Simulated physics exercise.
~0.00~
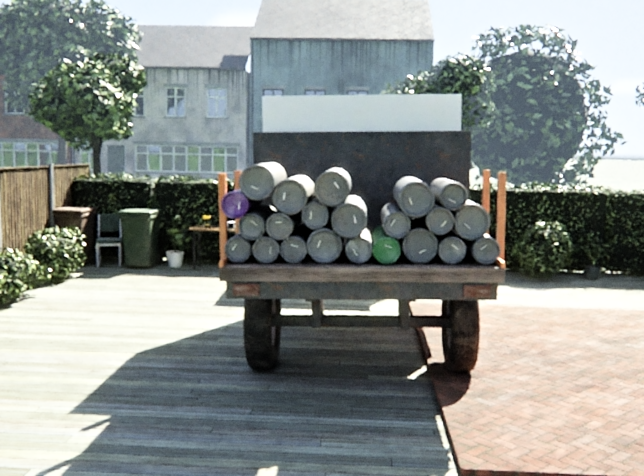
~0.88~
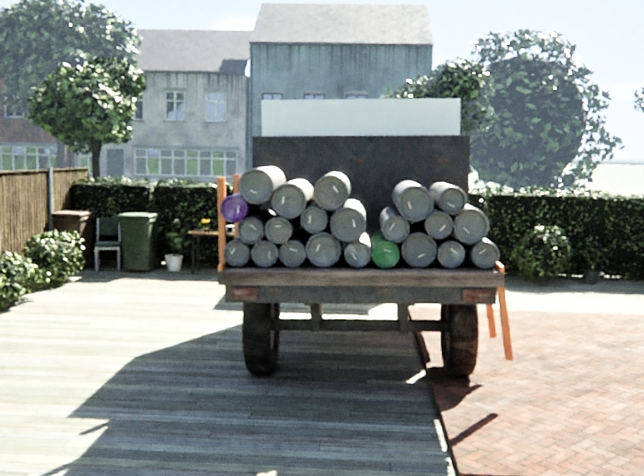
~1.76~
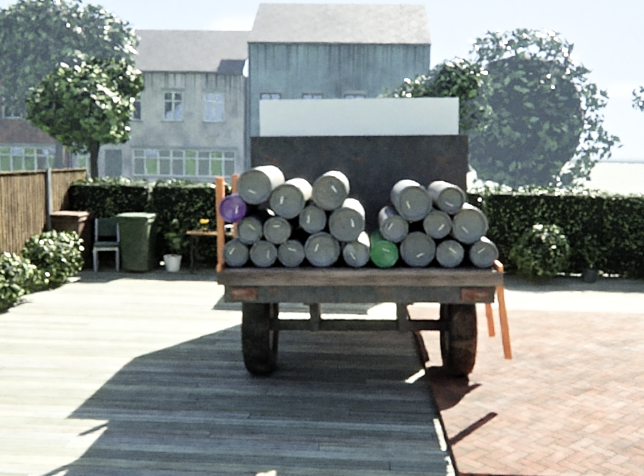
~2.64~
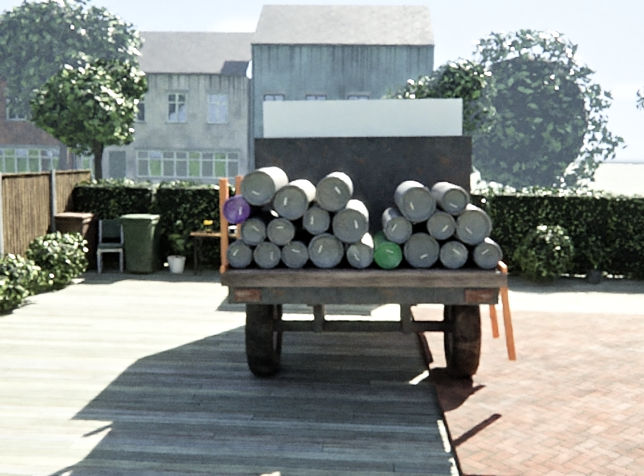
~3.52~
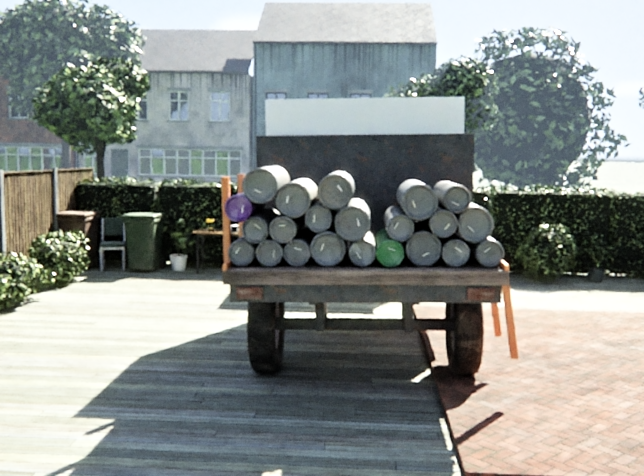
The orange posts on the right edge of a parked flatbed lorry swing down and hang below the deck, while the left posts stay upright. The stacked grey cylinders, with one purple and one green among them, stay in place, and none leaves the deck.
